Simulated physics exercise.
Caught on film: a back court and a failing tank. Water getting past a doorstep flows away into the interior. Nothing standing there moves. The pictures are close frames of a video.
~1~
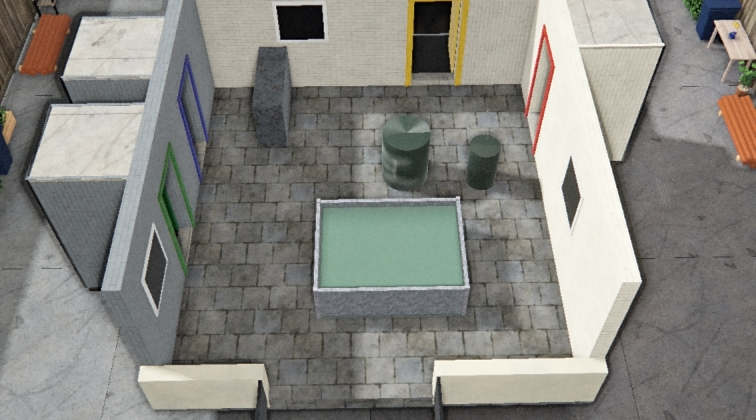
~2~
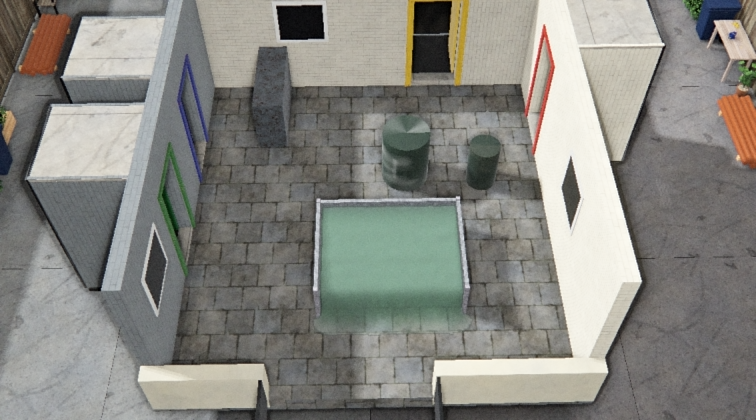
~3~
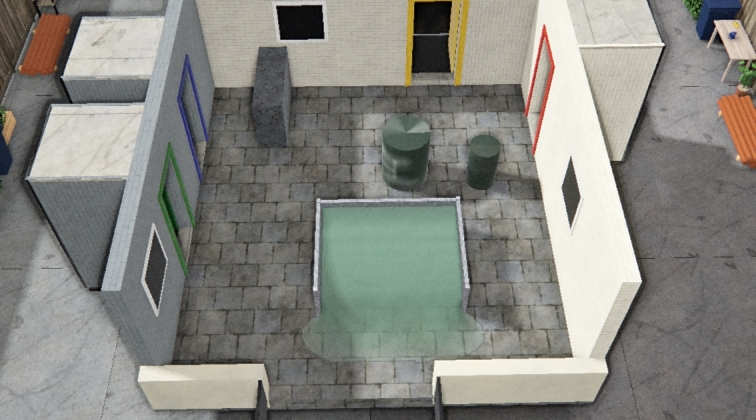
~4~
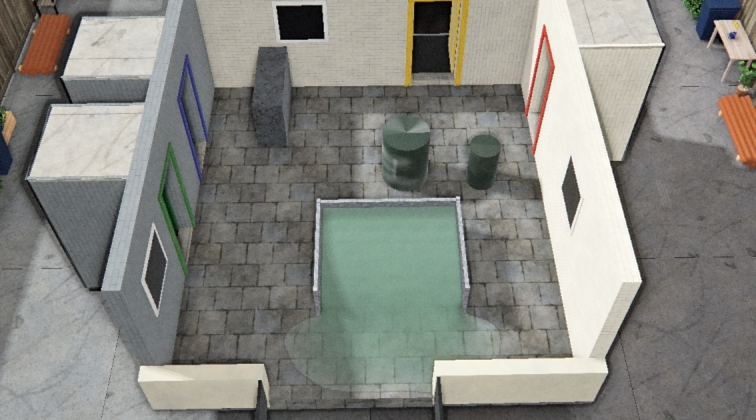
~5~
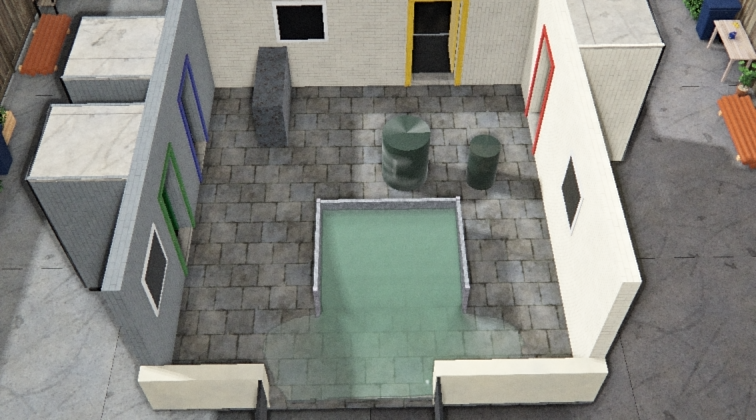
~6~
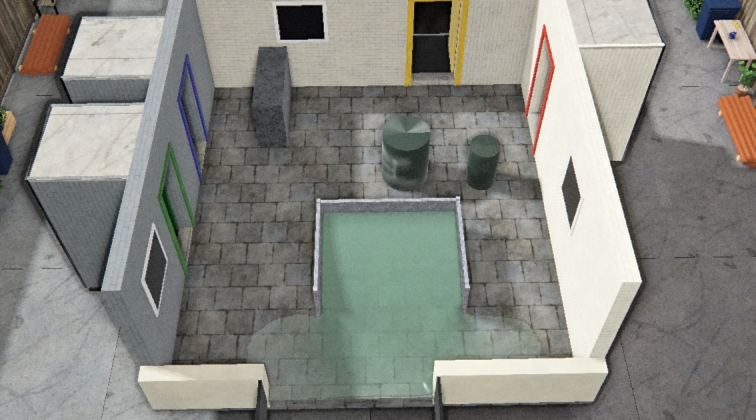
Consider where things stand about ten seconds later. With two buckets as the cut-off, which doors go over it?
My prediction: Red door: Not too much gets in there, blue door: Not too much gets in there, green door: Not too much gets in there, yellow door: Not too much gets in there.
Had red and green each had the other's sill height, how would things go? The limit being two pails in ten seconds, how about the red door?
The red door remains short of it.
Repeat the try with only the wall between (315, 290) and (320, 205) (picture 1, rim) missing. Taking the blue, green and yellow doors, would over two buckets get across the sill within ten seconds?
Blue door: Crosses the line; green door: Crosses the line; yellow door: Falls short.
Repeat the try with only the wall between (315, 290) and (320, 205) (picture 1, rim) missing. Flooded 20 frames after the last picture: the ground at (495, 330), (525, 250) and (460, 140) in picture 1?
The first spot is spared, the second spared and the third spared.
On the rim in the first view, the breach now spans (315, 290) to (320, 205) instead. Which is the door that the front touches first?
Answer: The green-painted one.
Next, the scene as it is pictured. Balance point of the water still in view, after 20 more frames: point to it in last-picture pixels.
My reading is close to (430, 298).
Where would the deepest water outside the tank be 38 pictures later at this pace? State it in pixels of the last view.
Somewhere around (514, 89).
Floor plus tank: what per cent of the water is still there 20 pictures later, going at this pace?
I'd put it at about 44 per cent.
A moment on, water covers 15 % of the floor; the red door not reached, the blue door not reached, the green door not reached, the yellow door not reached.
Next, water covers 20 % of the floor; the red door not reached, the blue door not reached, the green door not reached, the yellow door not reached.
Then, water covers 35 % of the floor; the red door wet at the sill, nothing in, the blue door not reached, the green door not reached, the yellow door not reached.
Later, water covers 50 % of the floor; the red door wet at the sill, nothing in, the blue door not reached, the green door wet at the sill, nothing in, the yellow door wet at the sill, nothing in.
In the end, water covers 65 % of the floor; the red door wet at the sill, nothing in, the blue door not reached, the green door wet at the sill, nothing in, the yellow door wet at the sill, nothing in.
